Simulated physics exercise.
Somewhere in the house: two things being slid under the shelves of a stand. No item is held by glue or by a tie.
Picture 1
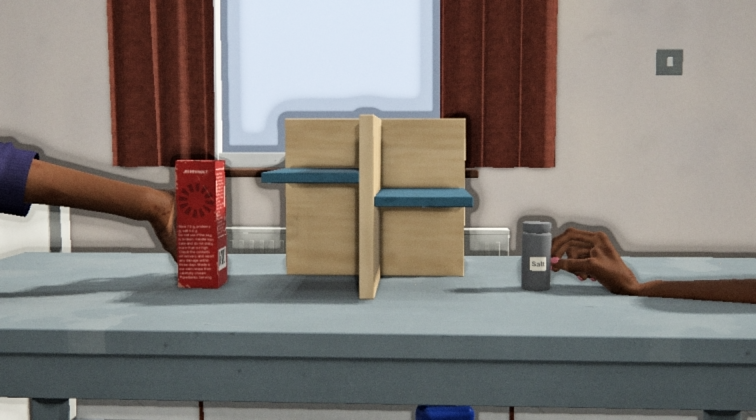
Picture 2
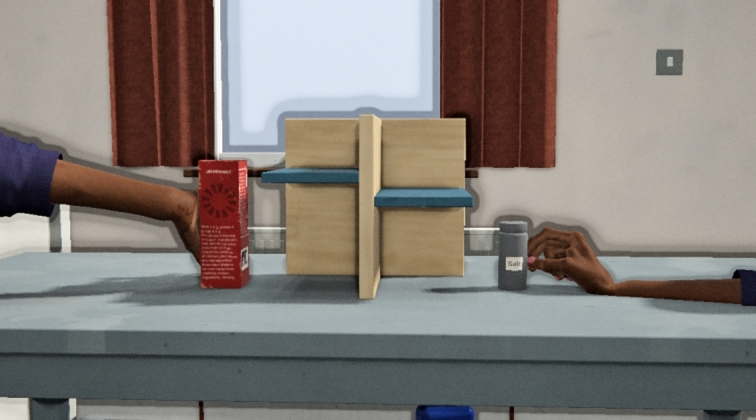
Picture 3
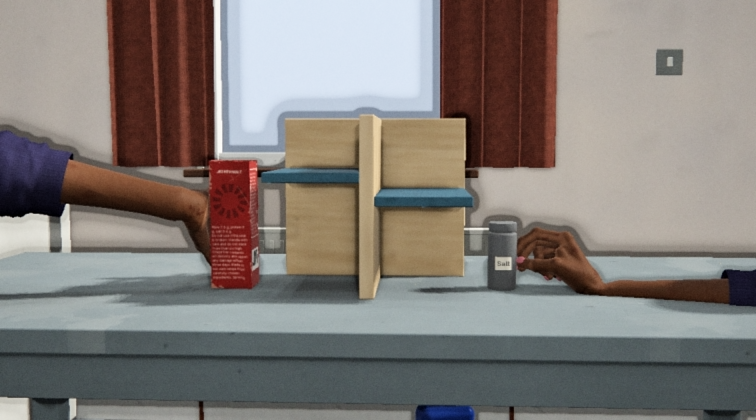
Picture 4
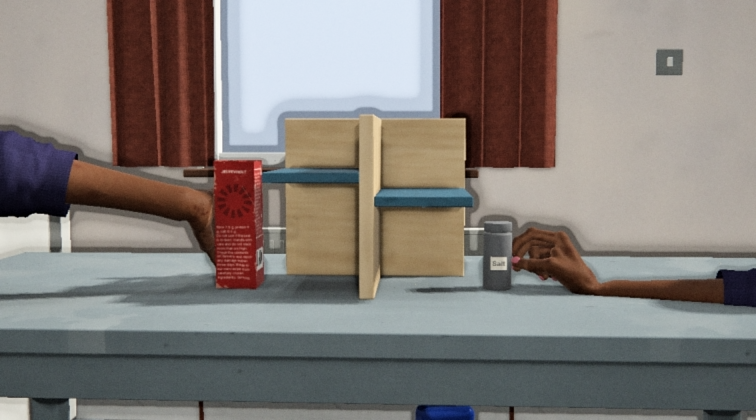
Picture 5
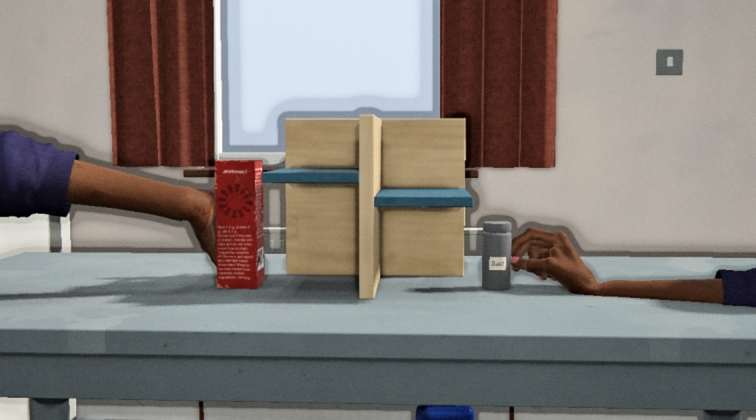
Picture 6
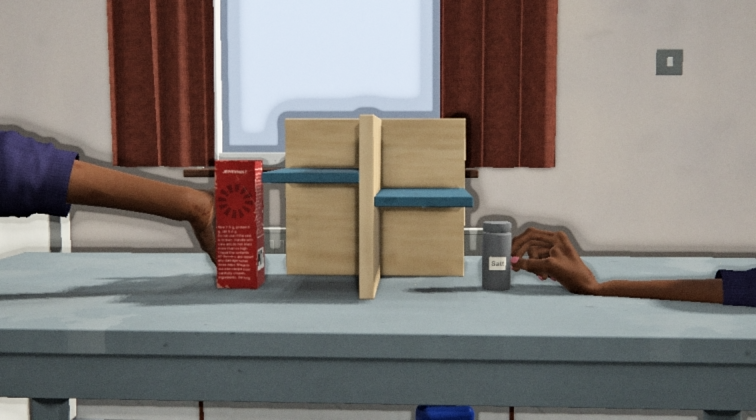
Red carton and grey shaker being slid inward by hands from either side of a wooden stand with blue shelves, then staying still.
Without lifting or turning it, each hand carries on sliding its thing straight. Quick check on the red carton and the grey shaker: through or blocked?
Red carton: Blocked; grey shaker: Through.
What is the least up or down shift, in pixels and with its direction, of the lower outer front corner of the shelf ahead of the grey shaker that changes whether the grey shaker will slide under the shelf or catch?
Close to 24 pixels in the downward direction.
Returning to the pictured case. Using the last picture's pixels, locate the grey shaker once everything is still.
Looks like it settles somewhere around (449, 255).
Then, 0.26 s after the last picture, red carton sliding up to the opening near (254, 223); grey shaker sliding up to the opening near (481, 255).
At rest, the red carton is too tall, near (254, 223); the grey shaker clears the shelf, near (448, 255).
